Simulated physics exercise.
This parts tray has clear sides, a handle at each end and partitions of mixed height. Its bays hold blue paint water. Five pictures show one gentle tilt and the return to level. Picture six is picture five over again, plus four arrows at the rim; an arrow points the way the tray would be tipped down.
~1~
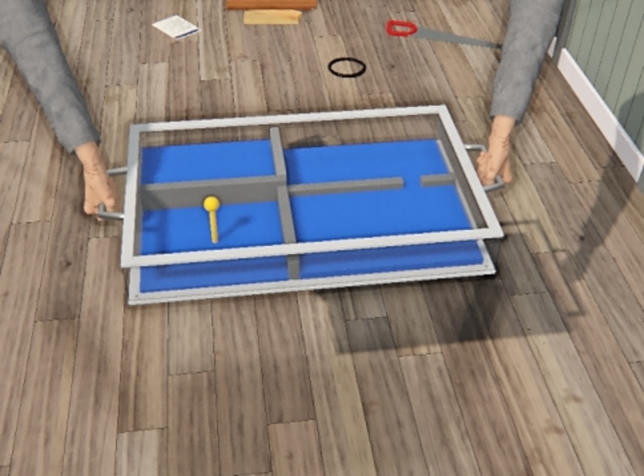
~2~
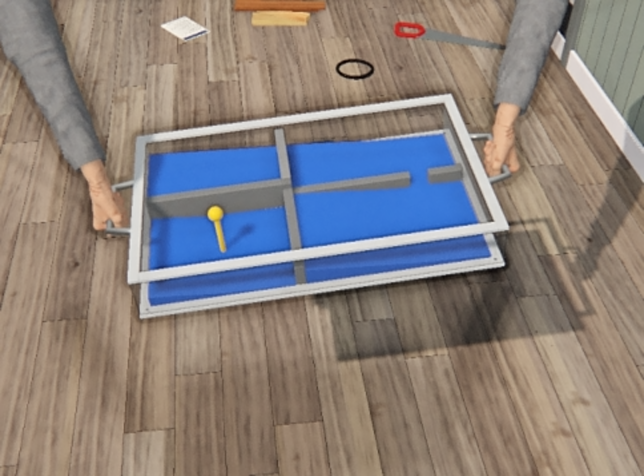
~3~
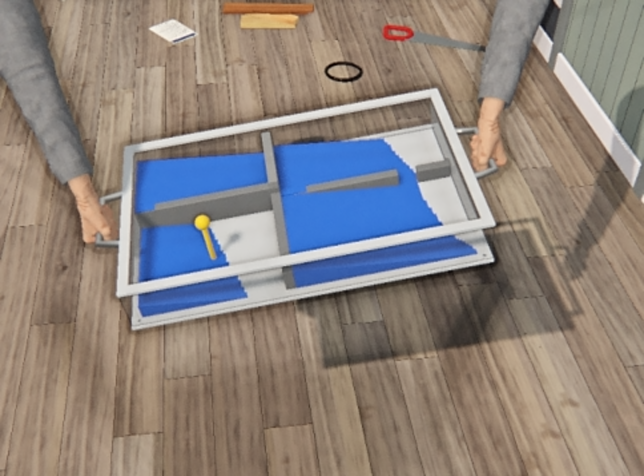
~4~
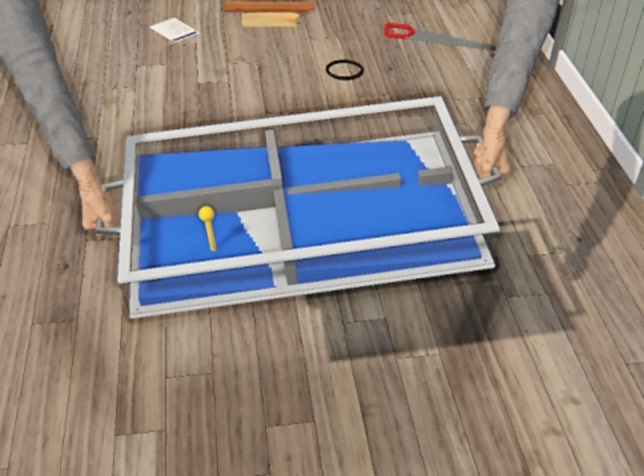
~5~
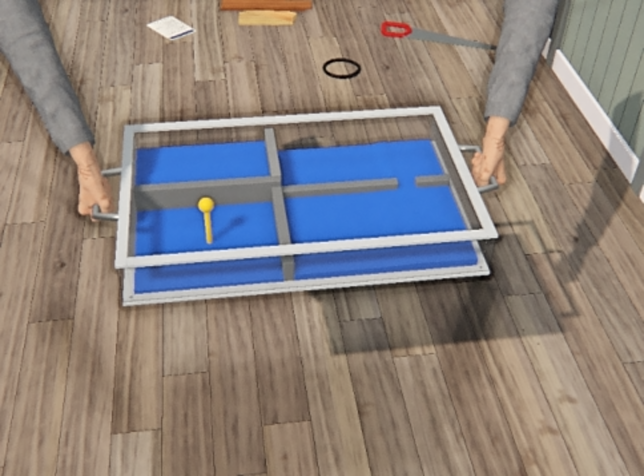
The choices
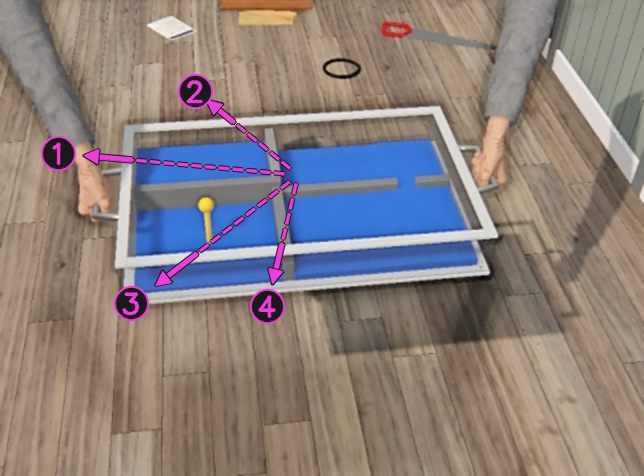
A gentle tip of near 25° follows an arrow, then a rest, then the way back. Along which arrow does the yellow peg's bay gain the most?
Take 4.
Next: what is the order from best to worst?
The order is 4, 3, 1, 2.
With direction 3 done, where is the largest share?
The front left bay.
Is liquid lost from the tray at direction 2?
Yes, some is lost.
On the marked copy, 1 ends at (89, 155); 2 ends at (211, 103); 3 ends at (159, 282); 4 ends at (273, 278).
With 1, about 25 % of the liquid ends in the peg's bay; about 22 % goes over the rim.
With 2, about 11 % of the liquid ends in the peg's bay; about 25 % goes over the rim.
With 3, about 35 % of the liquid ends in the peg's bay; about 48 % goes over the rim.
With 4, about 46 % of the liquid ends in the peg's bay; about 17 % goes over the rim.
